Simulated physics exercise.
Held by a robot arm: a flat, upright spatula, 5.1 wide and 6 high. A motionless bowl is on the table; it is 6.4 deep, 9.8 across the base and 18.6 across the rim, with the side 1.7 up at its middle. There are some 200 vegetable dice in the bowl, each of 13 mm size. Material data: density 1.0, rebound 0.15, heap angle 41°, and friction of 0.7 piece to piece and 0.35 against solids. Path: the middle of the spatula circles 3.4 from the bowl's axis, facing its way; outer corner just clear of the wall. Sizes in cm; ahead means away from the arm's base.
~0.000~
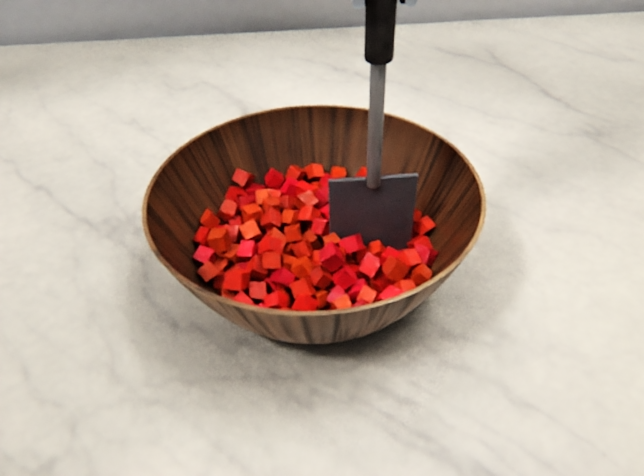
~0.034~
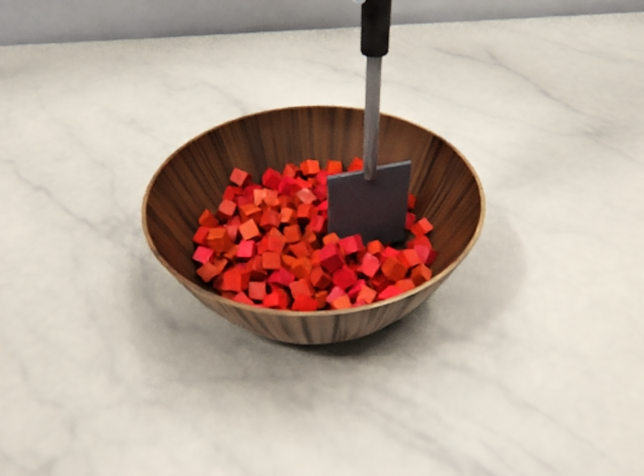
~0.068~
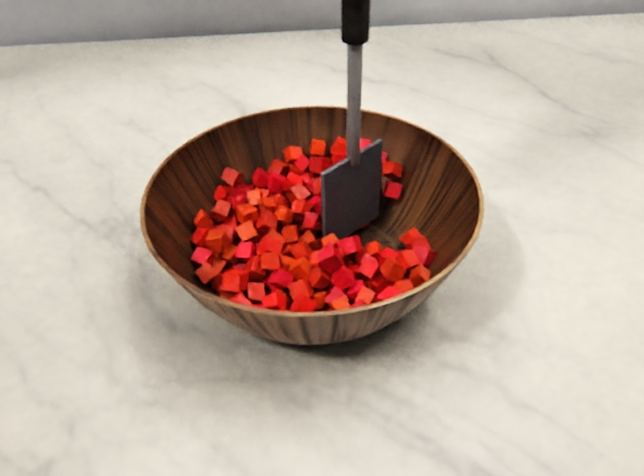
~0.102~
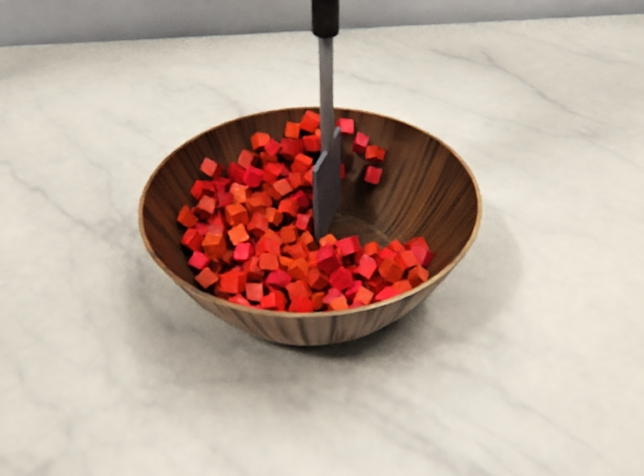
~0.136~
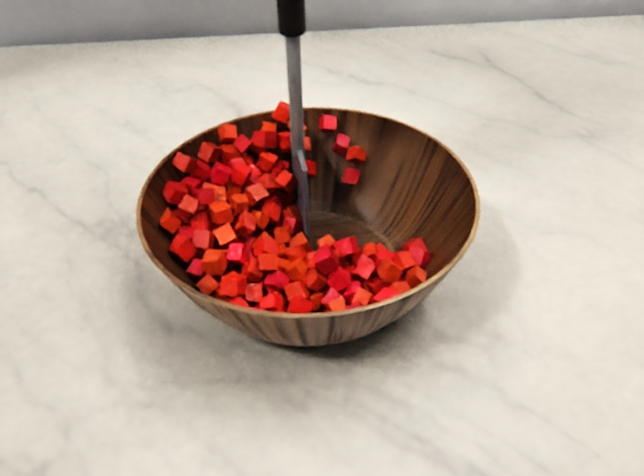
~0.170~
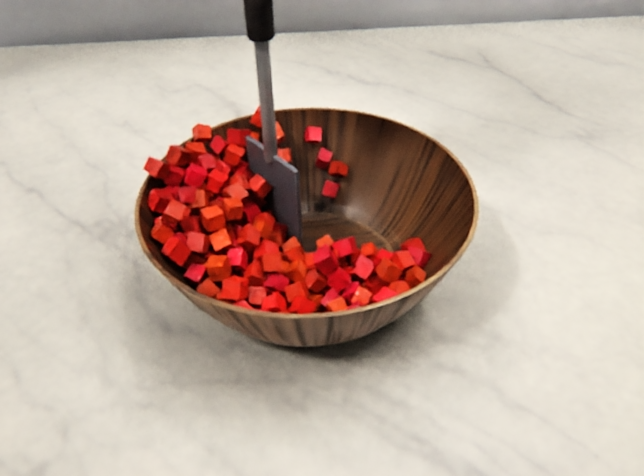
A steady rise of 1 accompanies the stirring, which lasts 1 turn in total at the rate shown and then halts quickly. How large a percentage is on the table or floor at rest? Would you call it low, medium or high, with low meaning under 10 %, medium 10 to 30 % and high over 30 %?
I would call it medium, 10 to 30 %.
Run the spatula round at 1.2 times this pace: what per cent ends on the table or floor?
Some 25 per cent.
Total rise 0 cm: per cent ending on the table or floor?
About 15 percent.
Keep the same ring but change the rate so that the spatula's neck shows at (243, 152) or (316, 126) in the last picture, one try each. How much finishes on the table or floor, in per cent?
First try: About 35 %; second try: About 5 %.
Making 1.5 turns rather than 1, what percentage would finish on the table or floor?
Close to 25 in a hundred.
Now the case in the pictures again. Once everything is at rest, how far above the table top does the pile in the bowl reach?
I'd guess close to 6.0 centimetres.
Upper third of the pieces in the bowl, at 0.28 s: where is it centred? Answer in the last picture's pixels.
That third sits centred at about (239, 269).
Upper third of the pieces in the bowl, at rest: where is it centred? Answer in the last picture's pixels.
Roughly pixel (353, 178).
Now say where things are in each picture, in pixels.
The first picture shows spatula neck at (374, 155), 0° round; upper third of the load around (303, 234), from x 205 to 425, top at y 175; 204 in the bowl.
The second picture shows spatula neck at (371, 147), 12° round; upper third of the load around (304, 223), from x 205 to 425, top at y 170.
The third picture shows spatula neck at (353, 134), 40° round; upper third of the load around (309, 206), from x 205 to 425, top at y 145.
The fourth picture shows spatula neck at (327, 126), 68° round; upper third of the load around (279, 188), from x 190 to 420, top at y 120.
The fifth picture shows spatula neck at (297, 125), 96° round; upper third of the load around (238, 188), from x 170 to 420, top at y 110.
The sixth picture shows spatula neck at (269, 131), 124° round; upper third of the load around (218, 196), from x 155 to 420, top at y 115; 204 in the bowl.
After 0.28 s, 212° round, highest piece 9 above the table; 194 in the bowl, 10 in flight or on the tool.
After 0.38 s, 300° round, highest piece 9 above the table; 177 in the bowl, 11 on the table or floor, 16 in flight or on the tool.
After 0.63 s, 0° round, highest piece 6 above the table; 164 in the bowl, 40 on the table or floor.
After 1.33 s, 0° round, highest piece 6 above the table; 164 in the bowl, 40 on the table or floor.
At rest, 164 in the bowl, 40 on the table or floor. That is 20 % on the table or floor.
